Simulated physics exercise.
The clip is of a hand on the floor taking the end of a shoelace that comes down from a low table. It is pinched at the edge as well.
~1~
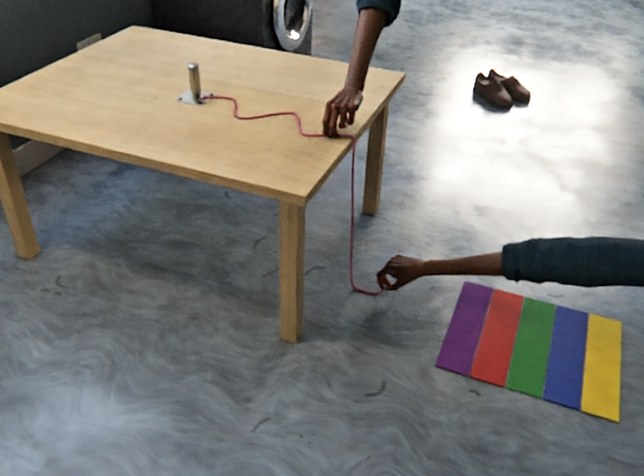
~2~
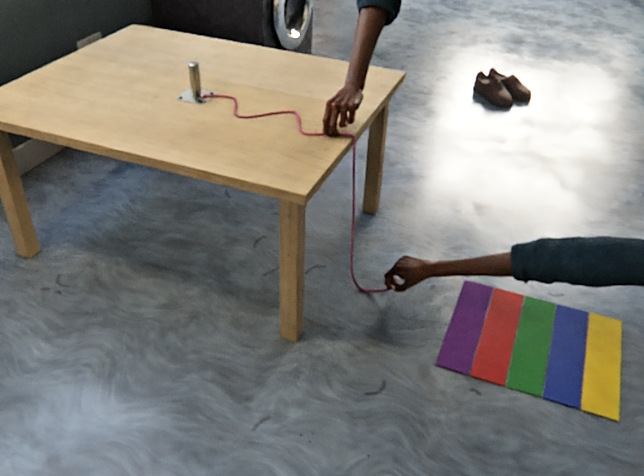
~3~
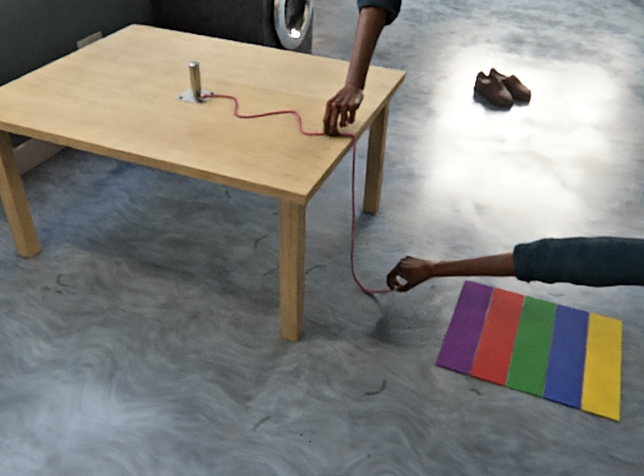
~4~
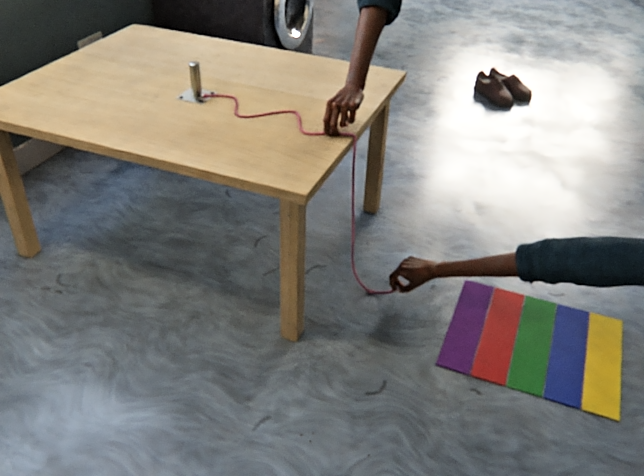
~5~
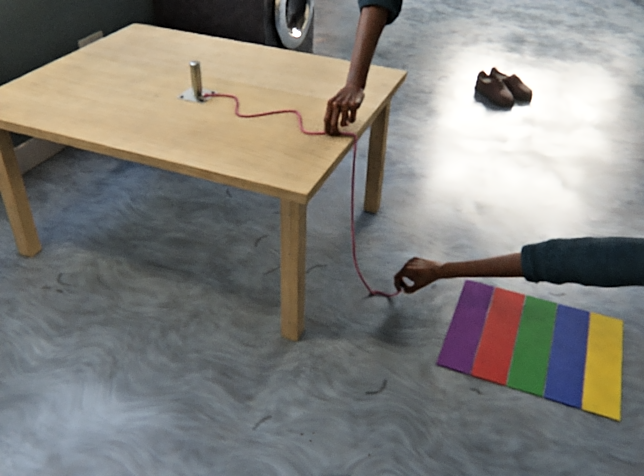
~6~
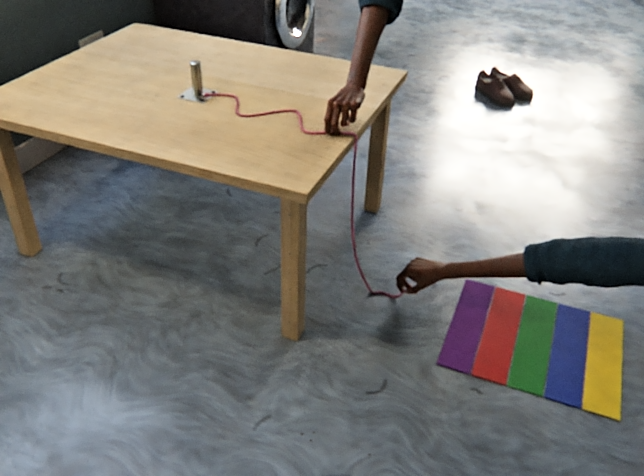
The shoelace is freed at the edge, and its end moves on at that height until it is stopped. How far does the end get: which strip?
It halts on the blue strip.
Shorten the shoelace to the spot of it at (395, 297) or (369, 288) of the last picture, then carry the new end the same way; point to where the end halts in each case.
The places are (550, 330) and (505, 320).
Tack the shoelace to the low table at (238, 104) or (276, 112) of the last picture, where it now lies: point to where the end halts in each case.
About (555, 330) and (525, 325).
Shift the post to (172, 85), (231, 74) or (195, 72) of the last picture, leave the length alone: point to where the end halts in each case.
The places are (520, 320), (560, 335) and (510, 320).
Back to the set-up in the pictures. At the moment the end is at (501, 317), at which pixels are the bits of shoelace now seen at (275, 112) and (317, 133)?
The first at (302, 120), the second at (360, 157).
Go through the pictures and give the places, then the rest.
In the first frame, end (385, 287); purple (457, 354); red (491, 364); green (527, 374); blue (563, 385); yellow (601, 396).
In the second frame, end (393, 288); shoelace through (234, 99) (265, 115) (303, 132) (354, 157) (353, 219) (353, 276).
In the third frame, end (395, 289).
In the fourth frame, end (398, 289); shoelace through (235, 99) (266, 114) (304, 132) (354, 157) (353, 218) (356, 276).
In the fifth frame, end (402, 290).
In the sixth frame, end (405, 290); shoelace through (236, 98) (267, 113) (305, 131) (355, 156) (352, 217) (362, 276).
Soon after, end near (501, 317); over red.
Then, end near (543, 329); over green.
At full stretch, end near (569, 336); over blue. Over blue.
